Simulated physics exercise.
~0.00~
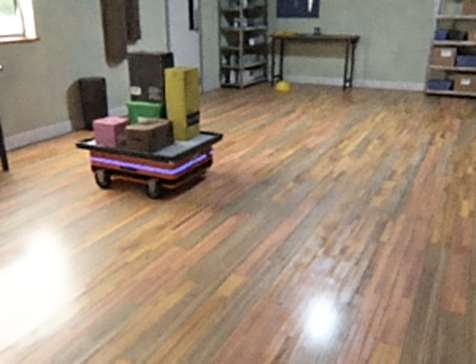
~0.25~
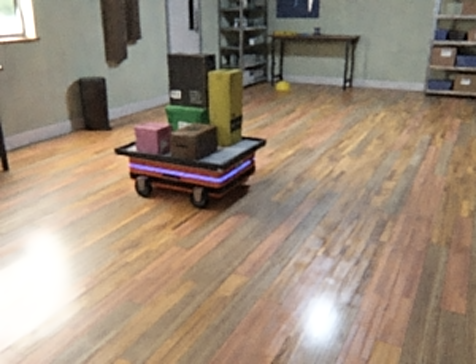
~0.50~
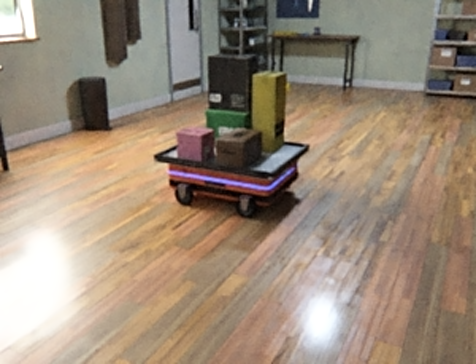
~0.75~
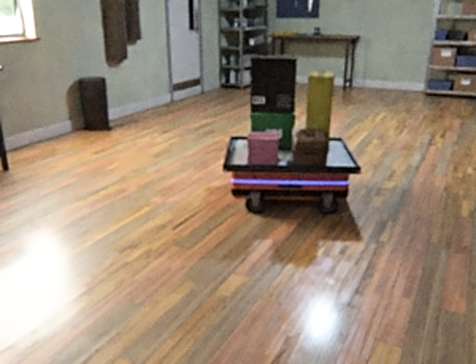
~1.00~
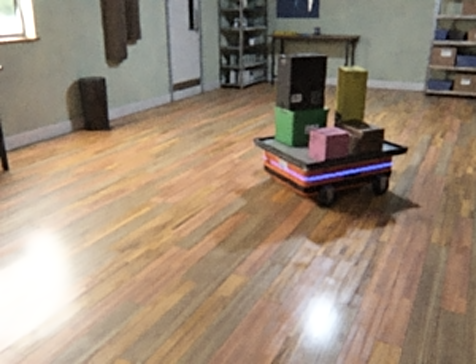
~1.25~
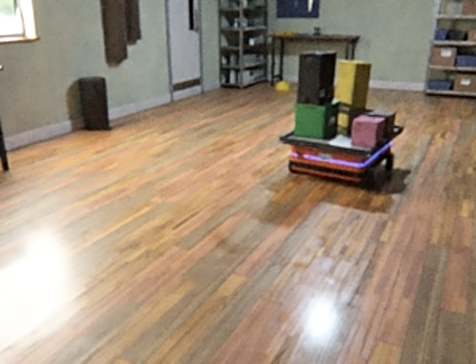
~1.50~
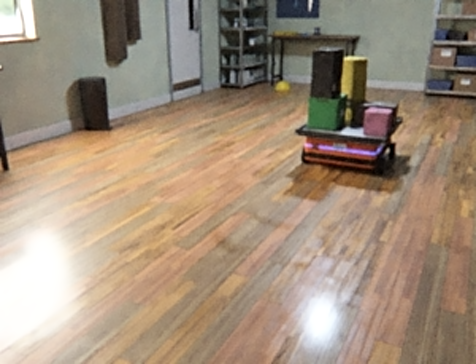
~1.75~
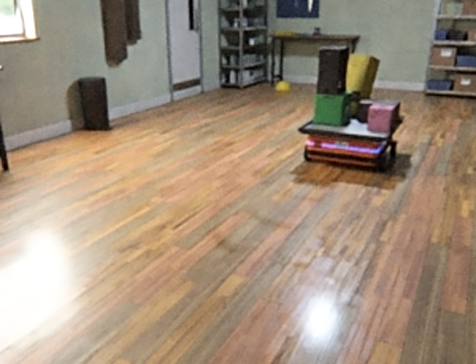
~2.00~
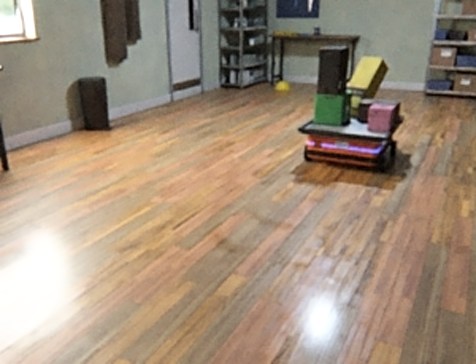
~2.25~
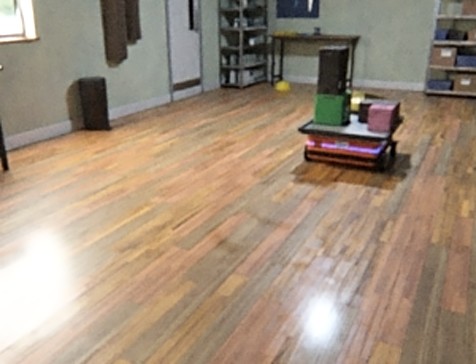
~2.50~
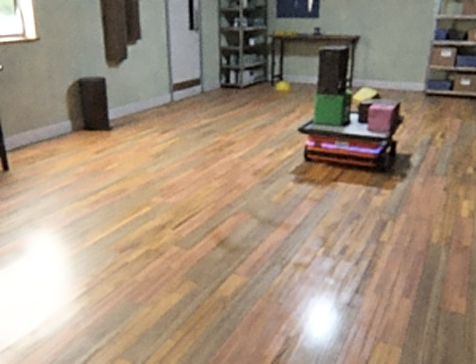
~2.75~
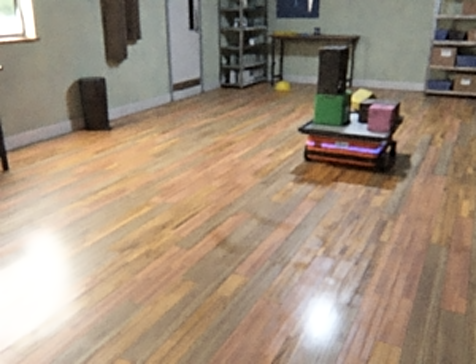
A loaded cart curves away across the floor and stops, and its yellow box topples off.
